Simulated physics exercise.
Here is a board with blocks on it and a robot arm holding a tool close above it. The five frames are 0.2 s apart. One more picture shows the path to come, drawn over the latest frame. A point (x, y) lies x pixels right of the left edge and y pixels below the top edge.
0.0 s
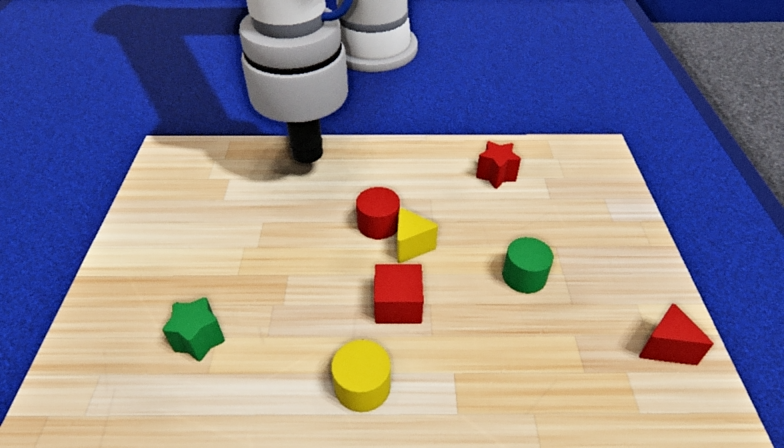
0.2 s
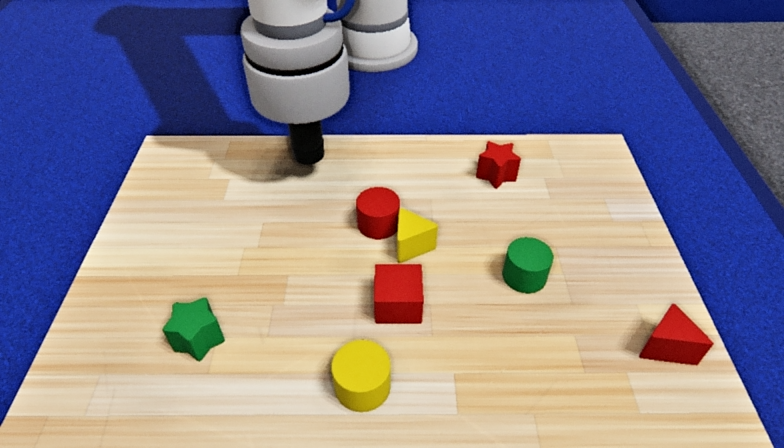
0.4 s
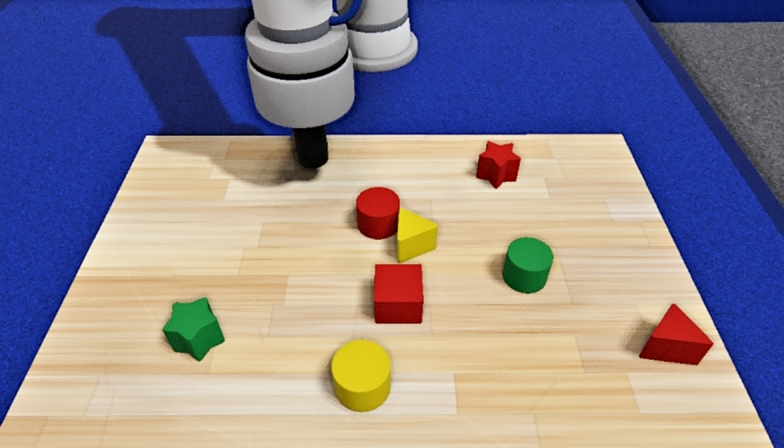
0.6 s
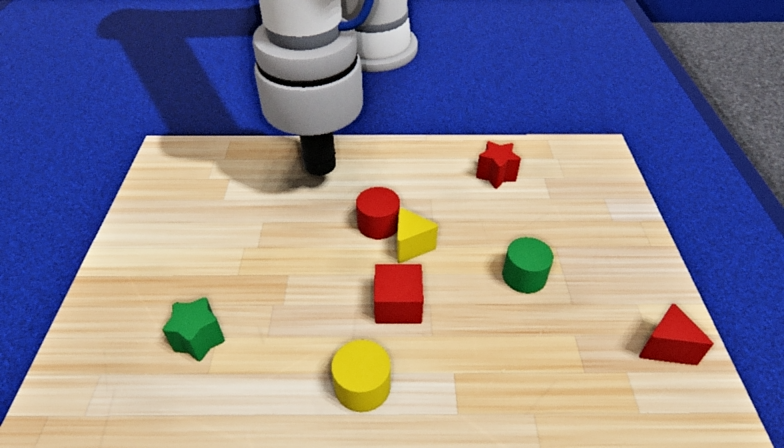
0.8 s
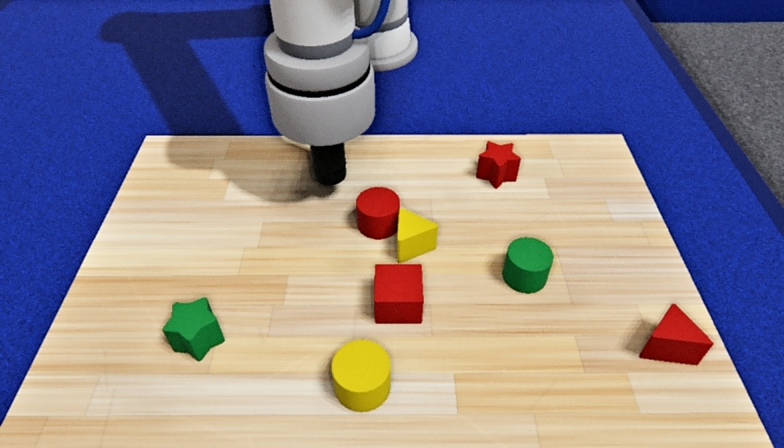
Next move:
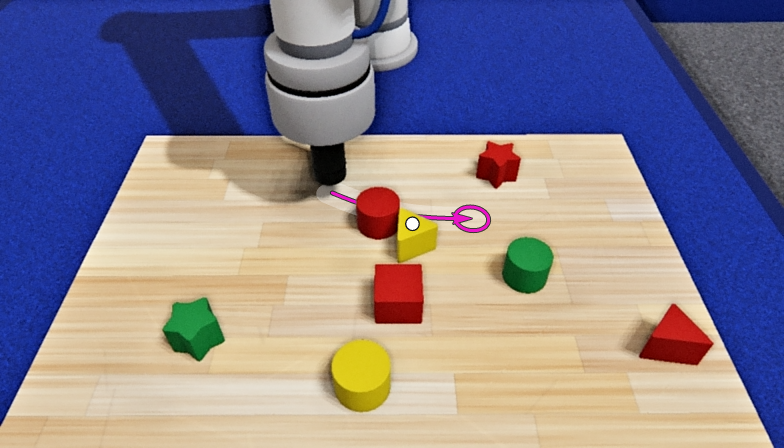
On a wooden board scattered with red, green and yellow blocks, a robot arm held its black tool nearly still at first, then moved it slightly right and nearer the red disc, touching nothing.
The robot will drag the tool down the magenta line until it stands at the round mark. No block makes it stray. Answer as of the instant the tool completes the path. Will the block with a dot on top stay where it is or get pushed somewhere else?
At the moment the path ends, the block with a dot on top no longer stands where it did.
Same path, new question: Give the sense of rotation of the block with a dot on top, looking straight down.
Answer: Clockwise.
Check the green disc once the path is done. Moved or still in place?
The block in question stays where it was by the end.
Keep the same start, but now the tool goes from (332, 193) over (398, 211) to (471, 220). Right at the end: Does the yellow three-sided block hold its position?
Answer: No.
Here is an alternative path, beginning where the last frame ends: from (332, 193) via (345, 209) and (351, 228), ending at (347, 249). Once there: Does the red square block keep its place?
Final answer: Yes.
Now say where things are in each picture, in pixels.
The first frame shows lower end of the tool at (308, 155), tops of blocks, red disc at (378, 201), yellow three-sided block at (412, 224), red star-shaped block at (500, 152), green disc at (531, 253).
The second frame shows tool at (309, 156), blocks as before.
The third frame shows tool at (313, 160), blocks as before.
The fourth frame shows tool at (320, 166), blocks as before.
The fifth frame shows tool at (331, 176), red disc at (378, 201), yellow three-sided block at (412, 224), red star-shaped block at (500, 152), green disc at (531, 253).
The drawn path runs from (332, 193) via (374, 208) and (422, 217), ending at (472, 219); the dot is on the yellow three-sided block.
On the path given first. One third of the way, tool at (374, 191); red disc at (392, 209); yellow three-sided block at (421, 227), turned 25° clockwise.
Two thirds of the way, tool at (423, 200); red disc at (420, 222); yellow three-sided block at (440, 247), turned 45° clockwise.
At the end, tool at (474, 202); red disc at (422, 222); yellow three-sided block at (440, 248), turned 45° clockwise; red star-shaped block not moved; green disc not moved.
